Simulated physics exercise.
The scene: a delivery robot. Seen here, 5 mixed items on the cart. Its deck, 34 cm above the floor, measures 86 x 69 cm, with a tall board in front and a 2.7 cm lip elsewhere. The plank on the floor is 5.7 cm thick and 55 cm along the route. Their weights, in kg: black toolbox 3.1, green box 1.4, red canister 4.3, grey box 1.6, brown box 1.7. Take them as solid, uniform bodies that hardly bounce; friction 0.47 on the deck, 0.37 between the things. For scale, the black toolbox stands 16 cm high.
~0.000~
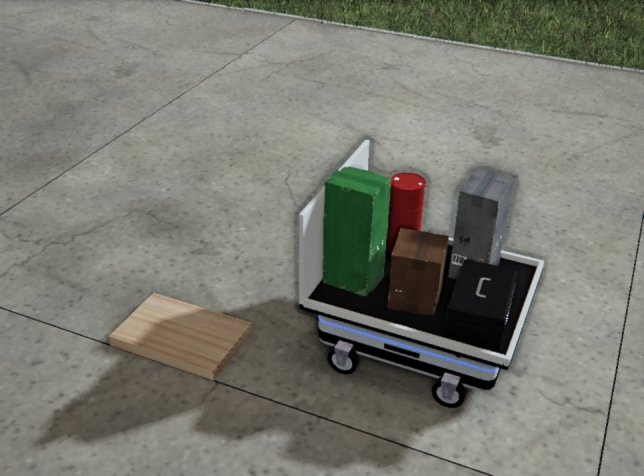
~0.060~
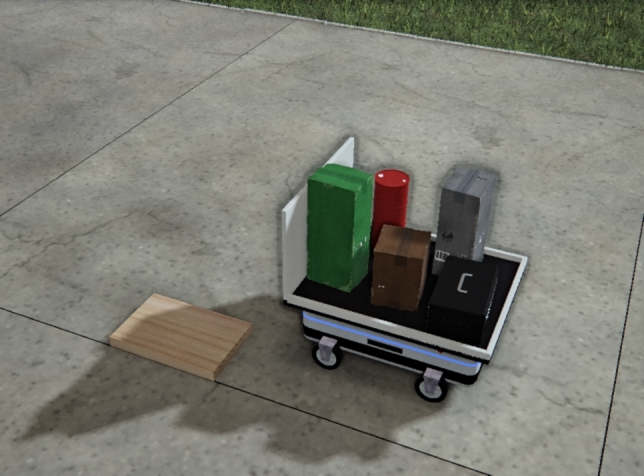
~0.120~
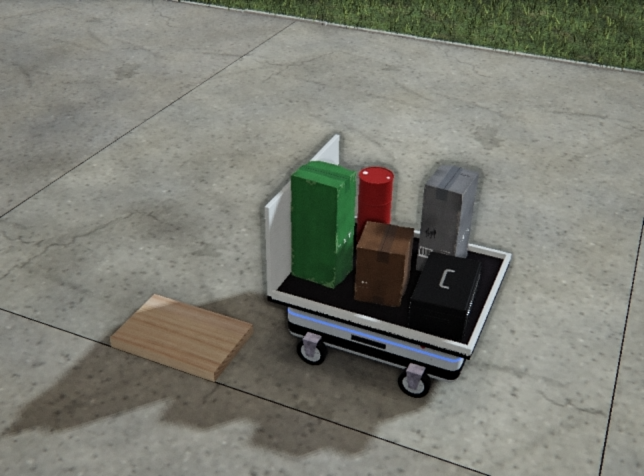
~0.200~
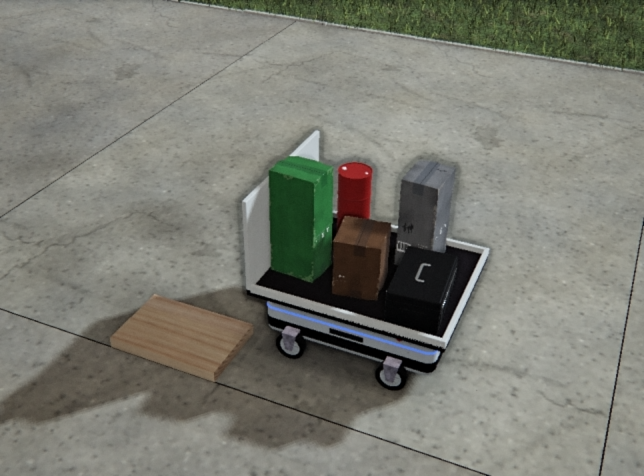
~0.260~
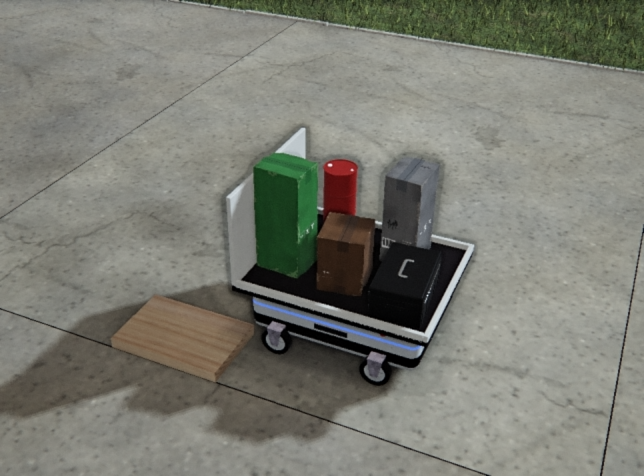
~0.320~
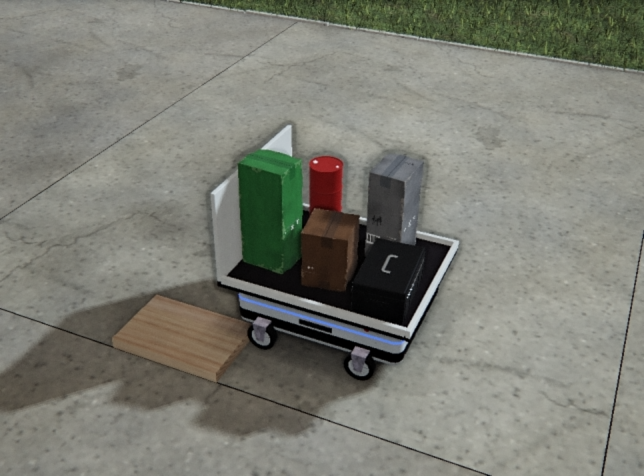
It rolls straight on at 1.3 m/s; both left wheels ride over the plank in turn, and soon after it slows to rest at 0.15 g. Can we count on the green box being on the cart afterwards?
The green box stays on the cart.
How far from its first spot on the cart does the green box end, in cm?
Some 10 cm.
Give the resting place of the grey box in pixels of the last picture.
Around (47, 129).
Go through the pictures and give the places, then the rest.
In the first picture, cart has run 0 cm; green box (356, 232); black toolbox (481, 303).
In the second picture, cart has run 8 cm; grey box (463, 225); brown box (401, 268).
In the third picture, cart has run 16 cm; black toolbox (446, 294); red canister (374, 208).
In the fourth picture, cart has run 26 cm; grey box (425, 217); brown box (361, 259).
In the fifth picture, cart has run 34 cm; black toolbox (405, 284); red canister (340, 200).
In the sixth picture, cart has run 42 cm; green box (271, 212); grey box (394, 210).
After 0.72 s, cart has run 94 cm; green box 34° off upright near (210, 169); red canister 11° off upright; brown box moved 5 cm.
After 1.12 s, cart has run 146 cm; green box 19° off upright near (105, 145); red canister 16° off upright; grey box 13° off upright.
After 1.72 s, cart has run 214 cm; green box 14° off upright; red canister 26° off upright; grey box 6° off upright.
In the end (4.3 s), not toppled but over 10 cm from the start, green box; the other 4 under 10 cm from the start.
